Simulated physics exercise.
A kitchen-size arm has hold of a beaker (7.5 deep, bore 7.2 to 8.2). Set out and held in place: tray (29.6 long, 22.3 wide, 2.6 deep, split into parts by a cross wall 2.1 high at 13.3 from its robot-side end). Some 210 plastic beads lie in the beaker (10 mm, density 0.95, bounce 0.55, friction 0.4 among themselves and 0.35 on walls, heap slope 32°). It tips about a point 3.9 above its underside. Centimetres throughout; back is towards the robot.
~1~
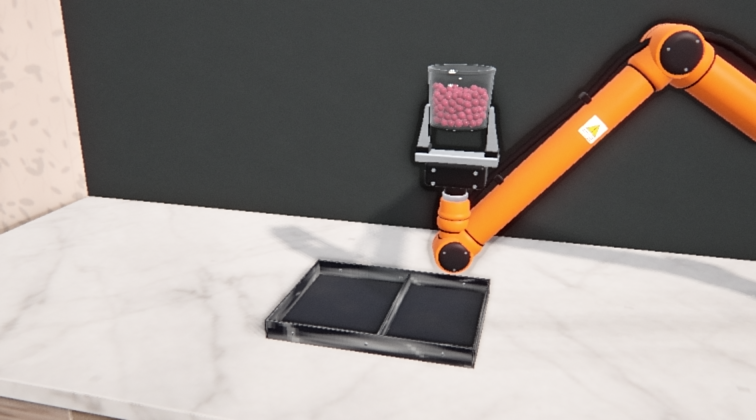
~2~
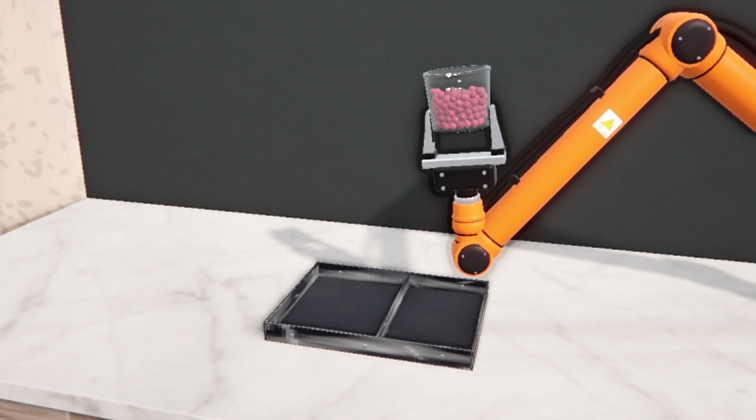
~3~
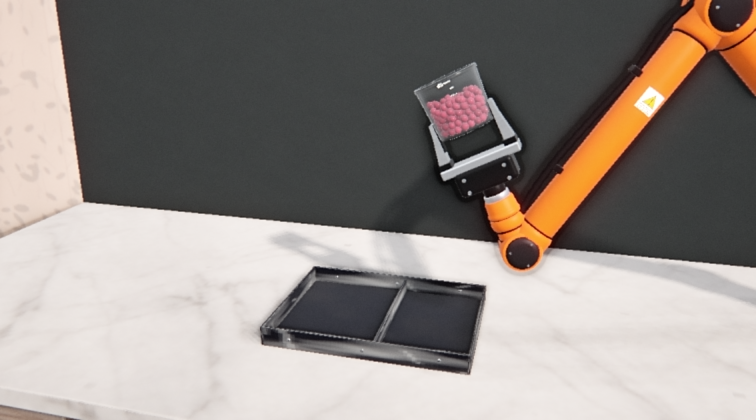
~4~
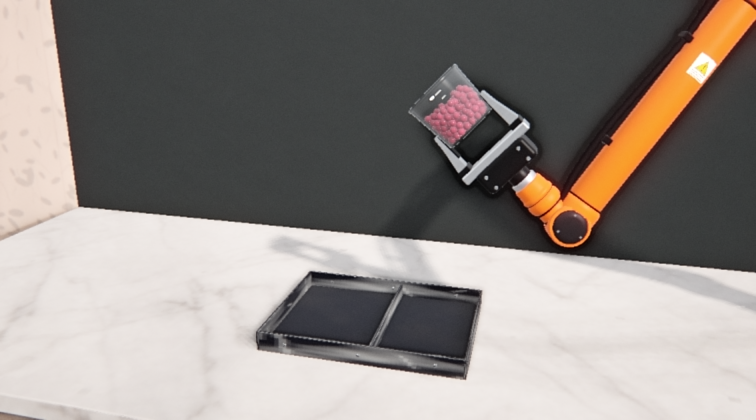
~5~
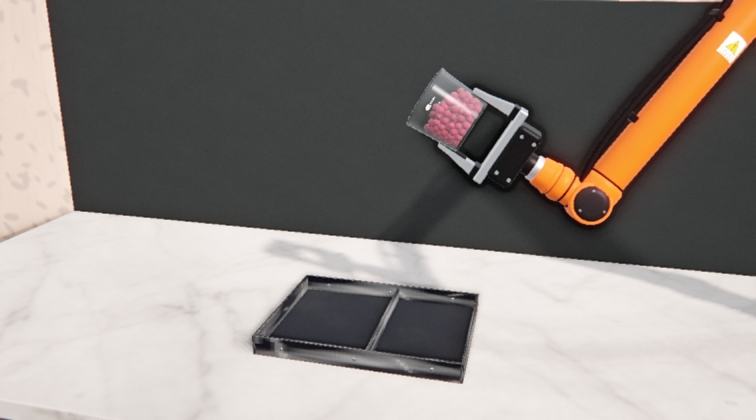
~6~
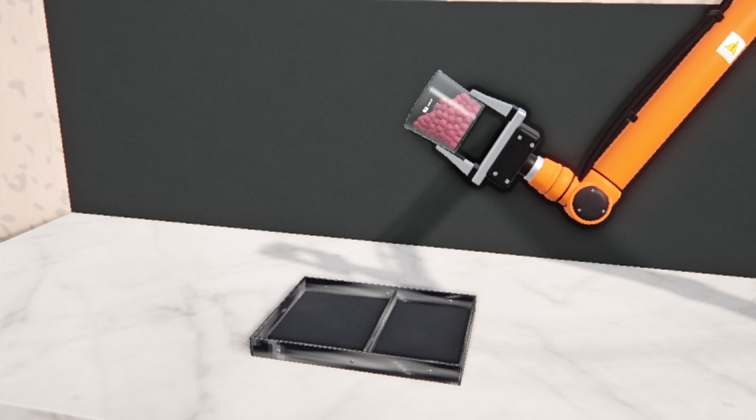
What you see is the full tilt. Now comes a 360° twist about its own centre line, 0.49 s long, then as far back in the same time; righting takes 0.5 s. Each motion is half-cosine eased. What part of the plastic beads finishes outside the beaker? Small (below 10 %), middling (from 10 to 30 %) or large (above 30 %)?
Answer: Small; below 10 % of the plastic beads finish outside the beaker.
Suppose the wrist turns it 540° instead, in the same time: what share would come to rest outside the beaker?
In that case some 5 per cent.
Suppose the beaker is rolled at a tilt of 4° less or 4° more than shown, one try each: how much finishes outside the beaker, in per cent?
Some 0 and 5 per cent.
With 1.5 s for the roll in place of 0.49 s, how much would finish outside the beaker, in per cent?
It would be near 5 per cent.
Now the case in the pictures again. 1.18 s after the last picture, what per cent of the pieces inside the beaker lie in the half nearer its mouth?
Roughly 35 per cent.
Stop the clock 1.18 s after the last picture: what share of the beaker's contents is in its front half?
Some 50 per cent.
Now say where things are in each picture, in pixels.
Beaker middle at (460, 98), upright; upper third of the load around (460, 95), from x 435 to 485, top at y 85; 212 in the beaker, in the first picture.
Beaker middle at (459, 100), tipped 8°; upper third of the load around (462, 97), from x 435 to 485, top at y 90, in the second picture.
Beaker middle at (456, 104), tipped 27°; upper third of the load around (464, 101), from x 430 to 485, top at y 90, in the third picture.
Beaker middle at (452, 109), tipped 48°; upper third of the load around (463, 102), from x 430 to 485, top at y 90, in the fourth picture.
Beaker middle at (449, 113), tipped 60°; upper third of the load around (460, 106), from x 430 to 480, top at y 90, in the fifth picture.
Beaker middle at (447, 114), tipped 61°; upper third of the load around (458, 109), from x 415 to 475, top at y 95; 212 in the beaker, in the sixth picture.
Then, 0.59 s later, tipped 61°, highest piece 37 above the table; 210 in the beaker, 2 in flight or on a rim.
Then, 1.18 s later, tipped 39°, highest piece 36 above the table; 210 in the beaker, 2 in the far-side part.
Then, 1.68 s later, upright, highest piece 38 above the table; 210 in the beaker, 2 in the far-side part.
Then, 2.38 s later, upright, highest piece 38 above the table; 210 in the beaker, 2 in the far-side part.
At rest, 210 in the beaker, 2 in the far-side part. That is 1 % outside the beaker.
